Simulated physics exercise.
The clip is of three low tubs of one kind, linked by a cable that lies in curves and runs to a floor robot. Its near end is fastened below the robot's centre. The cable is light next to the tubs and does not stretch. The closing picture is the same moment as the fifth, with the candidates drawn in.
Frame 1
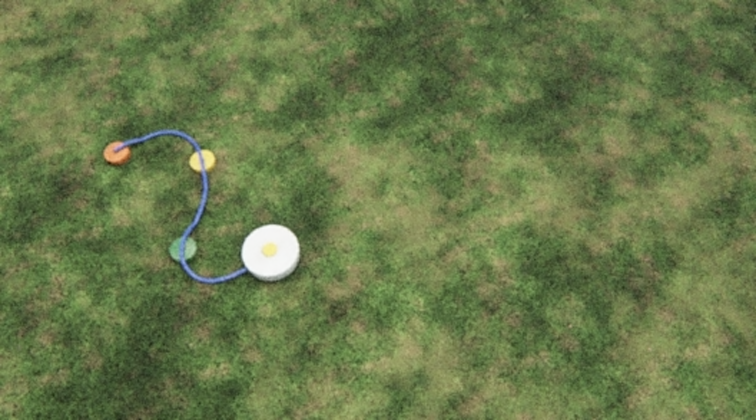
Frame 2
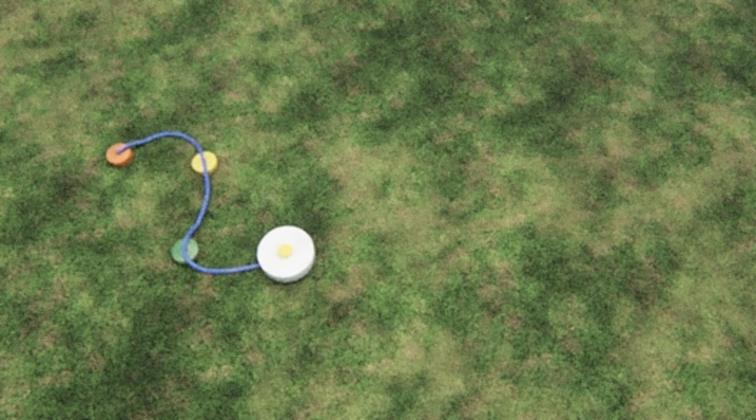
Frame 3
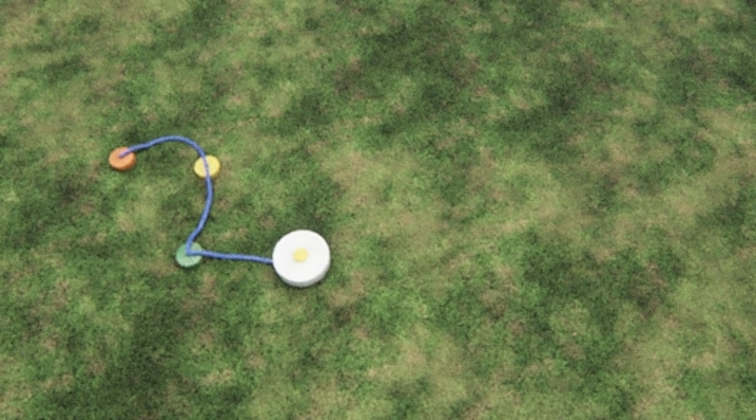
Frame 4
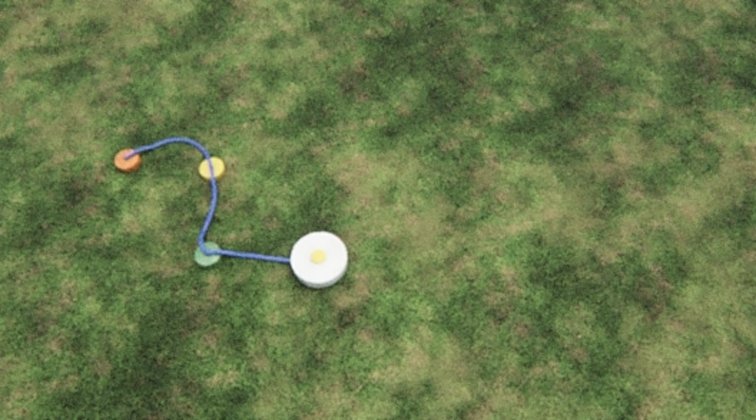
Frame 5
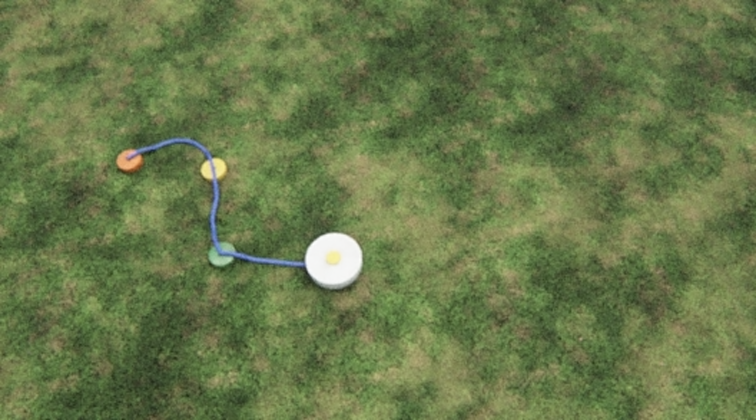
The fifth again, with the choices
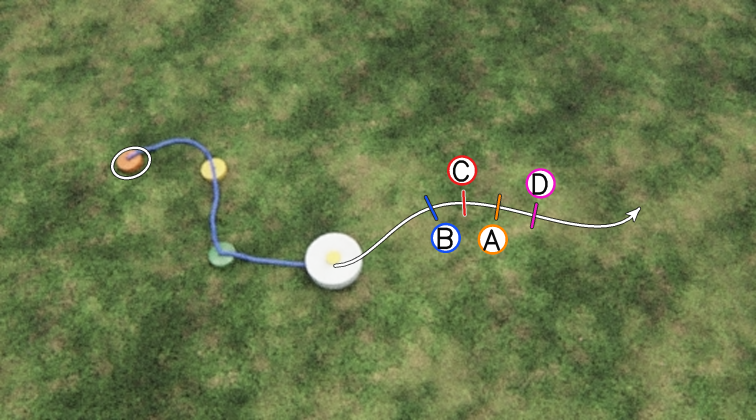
At first, a blue cable curves across the grass past orange, yellow and green discs to a round white robot. The robot moves right, drawing the nearest stretch of cable straighter, and then the green disc shifts right too, while the orange and yellow ones barely change place.
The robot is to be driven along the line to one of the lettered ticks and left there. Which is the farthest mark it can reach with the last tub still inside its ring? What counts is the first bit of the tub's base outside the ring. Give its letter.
B is the last safe stop.
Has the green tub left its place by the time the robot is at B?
By then, yes.
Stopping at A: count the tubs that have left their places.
Three.
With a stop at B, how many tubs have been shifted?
Two.
On the marked copy, A at (498, 207); B at (431, 208); C at (464, 203); D at (534, 215); the ring at (131, 163); the route from (335, 266) via (485, 205) to (639, 208).
Taking B. A third of the way, robot (372, 244); orange tub (130, 160); yellow tub (214, 170); green tub (260, 242).
Two thirds of the way, robot (403, 219); orange tub (130, 160); yellow tub (216, 172); green tub (292, 220).
When it is over, robot (432, 203); orange tub (130, 160); yellow tub (231, 178); green tub (323, 204); the ringed tub at the far end is still in its ring.
As for the rest, A drags the last tub to (179, 170); C drags the last tub to (149, 165); D drags the last tub to (211, 174).
